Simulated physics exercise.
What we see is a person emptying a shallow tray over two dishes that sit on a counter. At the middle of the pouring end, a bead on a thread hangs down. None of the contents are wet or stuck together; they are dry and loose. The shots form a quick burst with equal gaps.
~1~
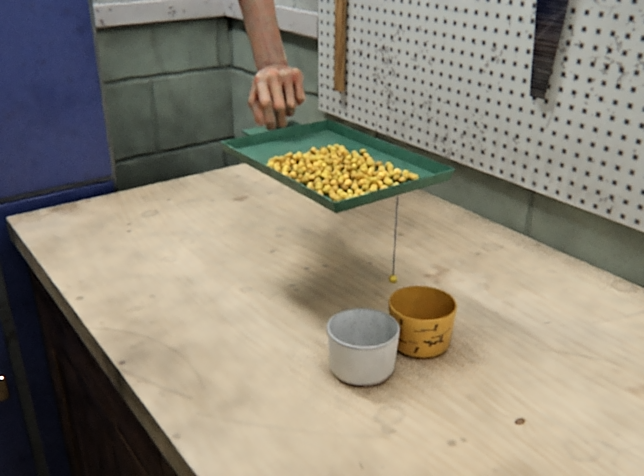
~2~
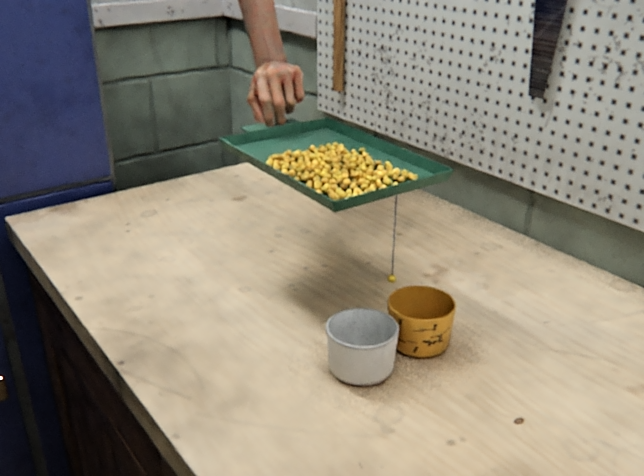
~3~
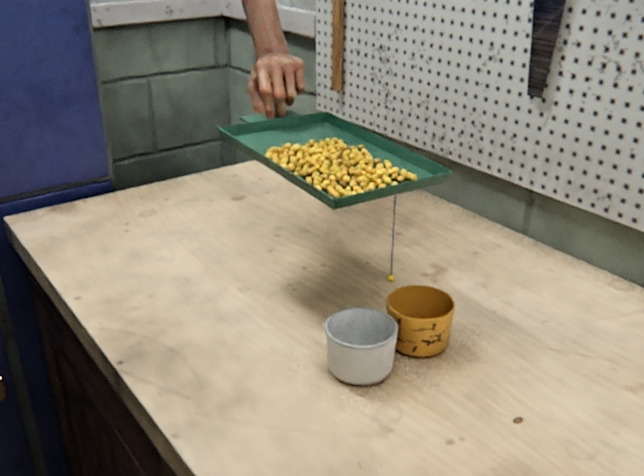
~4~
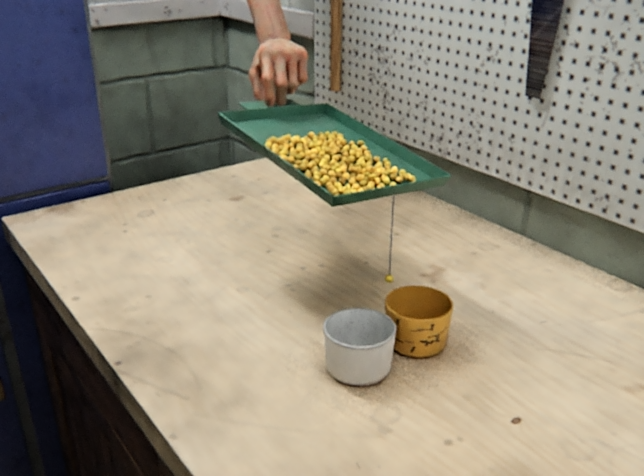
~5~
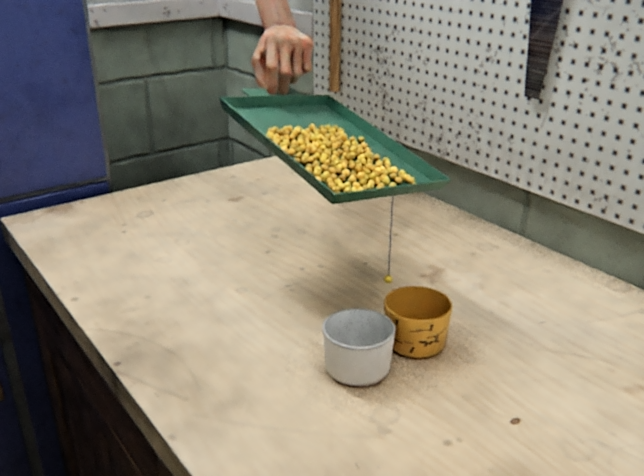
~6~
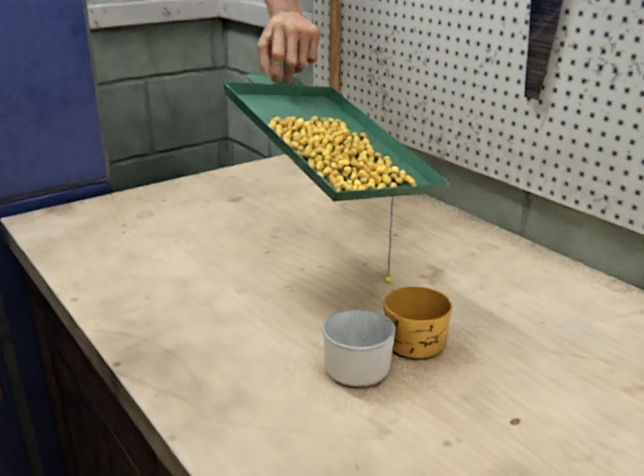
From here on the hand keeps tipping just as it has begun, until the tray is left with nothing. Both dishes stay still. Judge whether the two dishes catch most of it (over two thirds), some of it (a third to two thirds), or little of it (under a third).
They catch little of it.
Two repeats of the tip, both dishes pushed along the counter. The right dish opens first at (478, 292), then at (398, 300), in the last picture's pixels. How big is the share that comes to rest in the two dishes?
Trial 1: 10 percent; trial 2: 10 percent.
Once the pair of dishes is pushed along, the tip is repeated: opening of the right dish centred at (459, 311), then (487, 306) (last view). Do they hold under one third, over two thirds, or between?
First attempt: Below one third; second attempt: Under a third.
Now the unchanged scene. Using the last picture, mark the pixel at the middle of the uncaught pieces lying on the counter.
Centre at rest: About (438, 306).
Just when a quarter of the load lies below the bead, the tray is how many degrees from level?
110° or so.
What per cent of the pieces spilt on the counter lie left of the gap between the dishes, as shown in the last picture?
Looks to be around 10 per cent of the spill.
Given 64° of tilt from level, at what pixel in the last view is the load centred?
Centre estimate: (395, 154).
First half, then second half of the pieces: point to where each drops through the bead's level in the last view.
Half one: (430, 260), half two: (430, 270).
Just after the last frame, tray tipped steeply; every one on the tray.
A moment on, tray tipped past a quarter turn; the larger part on the tray; just a few outside both; about a tenth in the air.
Further on, tray tipped past a quarter turn; roughly a quarter in the right dish; the larger part outside both.
When it is over, tray tipped past a quarter turn; not one in the left dish; roughly a quarter in the right dish; the larger part outside both.
